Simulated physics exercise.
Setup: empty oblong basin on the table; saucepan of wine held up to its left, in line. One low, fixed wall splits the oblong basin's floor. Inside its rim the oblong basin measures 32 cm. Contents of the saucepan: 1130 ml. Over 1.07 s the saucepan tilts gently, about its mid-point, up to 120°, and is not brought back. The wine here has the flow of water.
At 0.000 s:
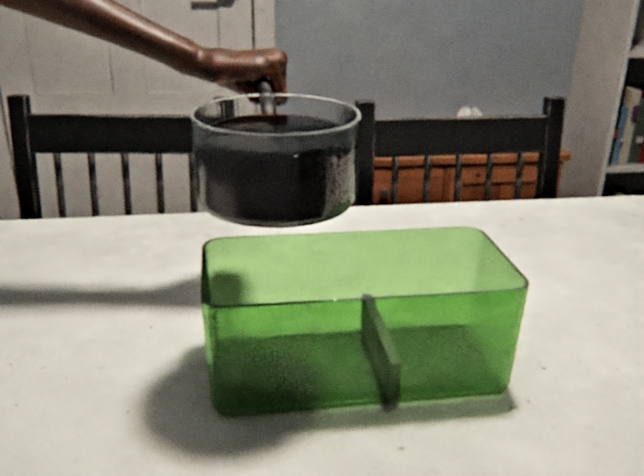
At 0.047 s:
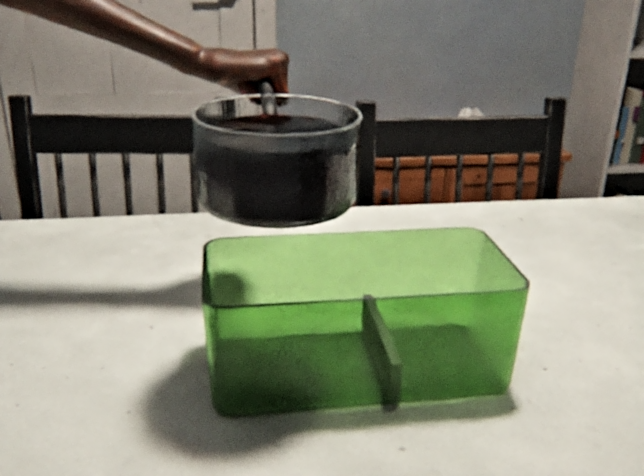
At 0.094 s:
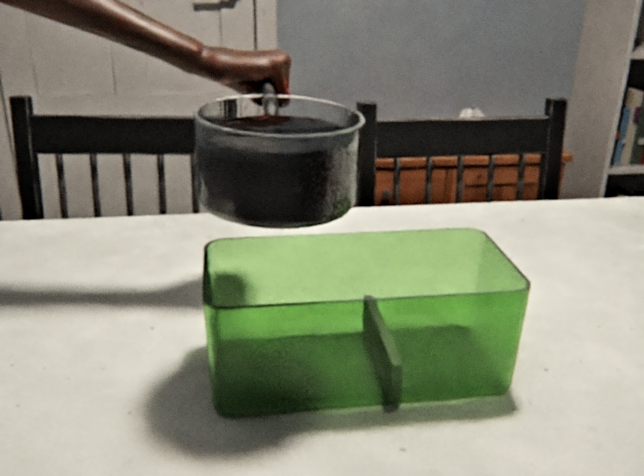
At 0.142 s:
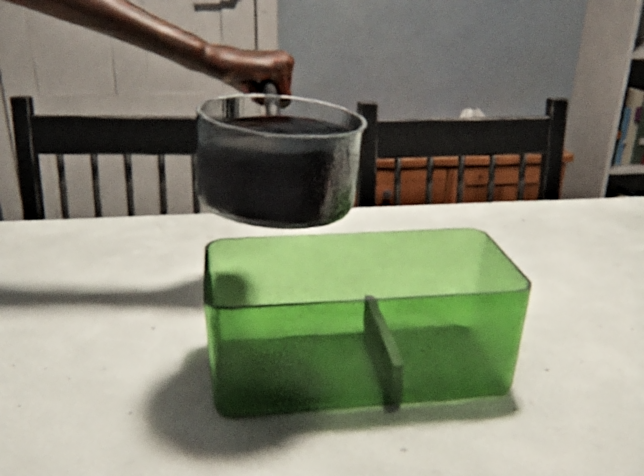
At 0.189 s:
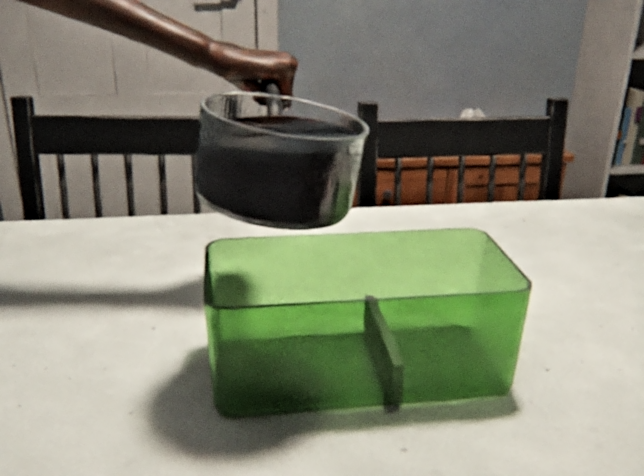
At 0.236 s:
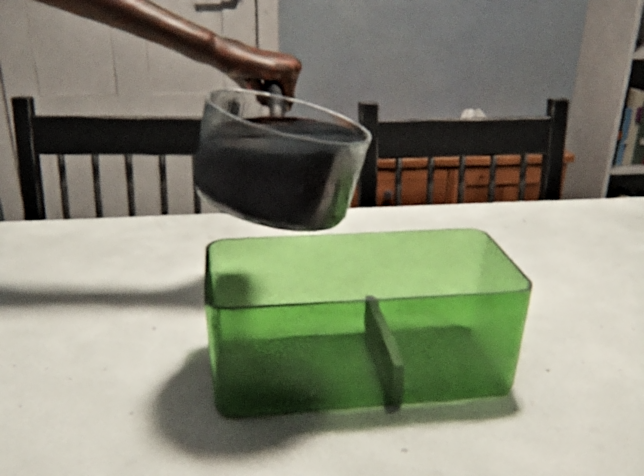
A green, see-through oblong basin with an upright divider stands empty on a pale tabletop, seen from slightly above in a room with black slatted chairs, a white door and a grey-blue wall behind. Above its left part, a hand reaching in from the upper left holds a clear-sided saucepan of dark wine. The saucepan, level at first, gently tilts, its right rim dipping, while the camera stays practically still.
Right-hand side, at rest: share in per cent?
61 per cent.
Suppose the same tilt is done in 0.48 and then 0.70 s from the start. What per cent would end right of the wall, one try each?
In order, 40 and 45 per cent.
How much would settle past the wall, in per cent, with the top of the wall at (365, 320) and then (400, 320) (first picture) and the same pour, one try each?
First try about 75 %, second try about 45 %.
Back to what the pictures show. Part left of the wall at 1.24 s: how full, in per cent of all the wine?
The fraction is near 36 percent.
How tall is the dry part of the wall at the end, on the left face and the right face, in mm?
30 mm left, 6 mm right.
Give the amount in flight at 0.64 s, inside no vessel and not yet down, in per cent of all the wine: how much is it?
Roughly 30 %.
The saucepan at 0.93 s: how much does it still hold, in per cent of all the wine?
About 6 per cent.
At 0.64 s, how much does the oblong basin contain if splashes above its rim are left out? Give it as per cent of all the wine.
Near 18 in a hundred.
After 0.64 s the tilt is 78° and 52 per cent is still to pour, 0 is left of the wall and 18 right of it.
After 0.93 s the tilt is 115° and 6 per cent is still to pour, 24 is left of the wall and 66 right of it.
After 1.24 s the tilt is 120° and 0 per cent is still to pour, 36 is left of the wall and 63 right of it.
After 1.57 s the tilt is 120° and 0 per cent is still to pour, 38 is left of the wall and 62 right of it.
In the end 38 per cent lies left of the wall, 61 right of it and 0 outside.
